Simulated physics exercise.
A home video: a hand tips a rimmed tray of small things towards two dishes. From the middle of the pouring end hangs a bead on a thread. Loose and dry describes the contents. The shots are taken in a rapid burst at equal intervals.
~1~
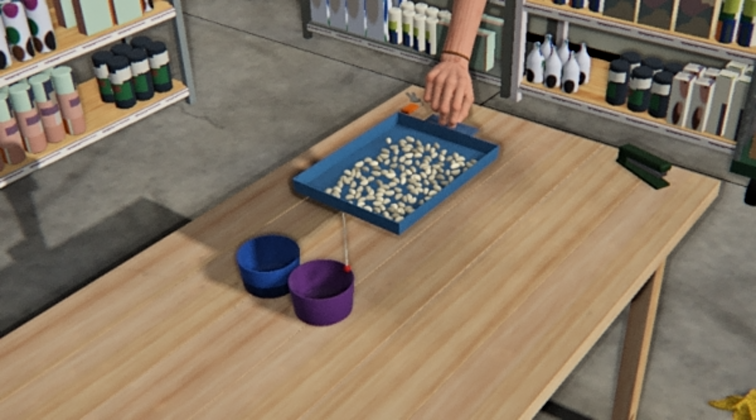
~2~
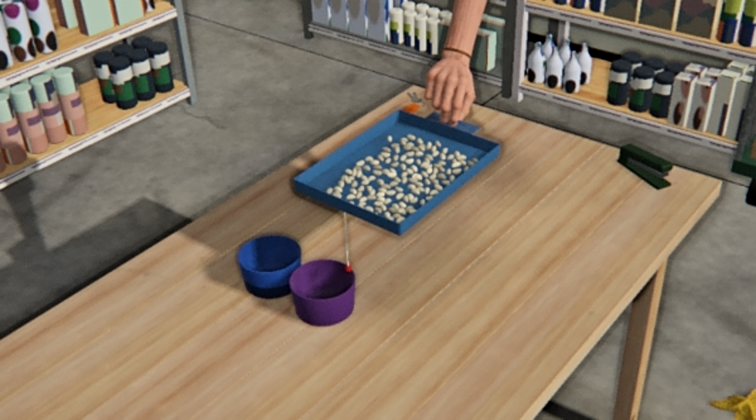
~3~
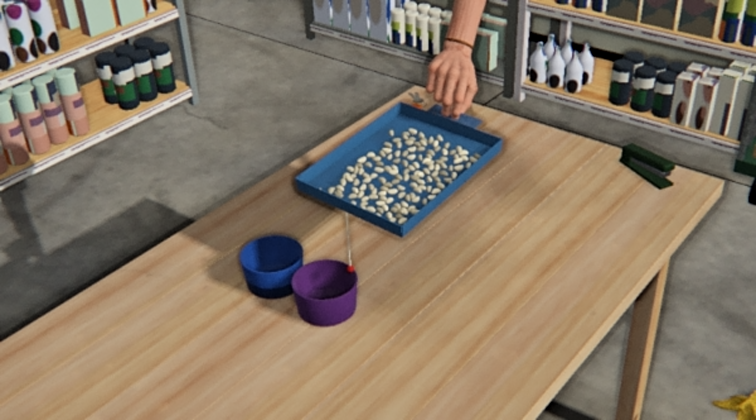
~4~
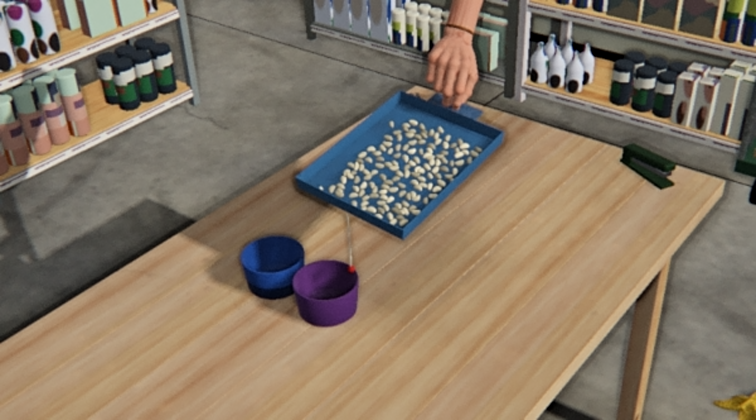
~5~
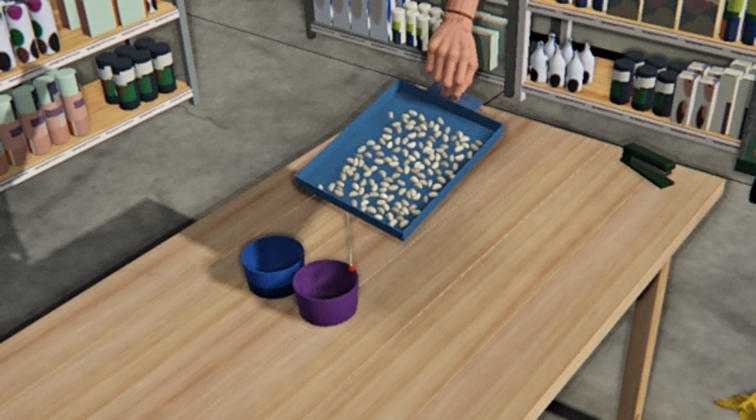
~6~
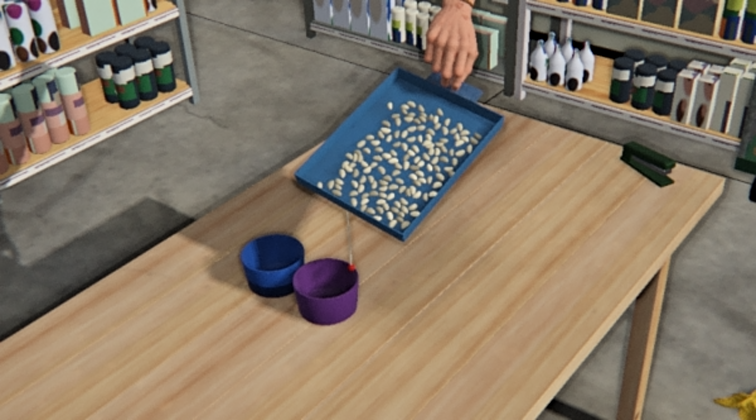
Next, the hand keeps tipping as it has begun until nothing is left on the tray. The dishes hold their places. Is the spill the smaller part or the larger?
The dishes catch a minority of the load.
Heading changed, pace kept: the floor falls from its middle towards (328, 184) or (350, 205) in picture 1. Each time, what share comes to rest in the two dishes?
About 50 and 50 percent.
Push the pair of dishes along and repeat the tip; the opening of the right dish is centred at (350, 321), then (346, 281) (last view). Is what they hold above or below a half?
Taking the tries in order: A minor share, followed by a minor share.
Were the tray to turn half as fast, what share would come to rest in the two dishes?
It would be some 0 in a hundred.
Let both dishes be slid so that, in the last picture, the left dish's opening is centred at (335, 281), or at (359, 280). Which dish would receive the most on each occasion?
The dish at right, then the dish at right.
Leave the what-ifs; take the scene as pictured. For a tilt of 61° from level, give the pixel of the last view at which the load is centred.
Near the pixel (391, 195).
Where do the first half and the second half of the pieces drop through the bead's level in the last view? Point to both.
The first part passes (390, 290); everything after passes (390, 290).
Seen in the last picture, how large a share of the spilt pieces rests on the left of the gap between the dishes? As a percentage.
Close to 0 per cent.
Shortly afterwards, tray tipped steeply; the whole lot on the tray.
Next, tray tipped right over; all but a few on the tray; a little outside both; only a few in the air.
Some moments later, tray tipped past a quarter turn; the whole lot outside both.
In the end, tray tipped past a quarter turn; none at all in the right dish; none at all in the left dish; the whole lot outside both.
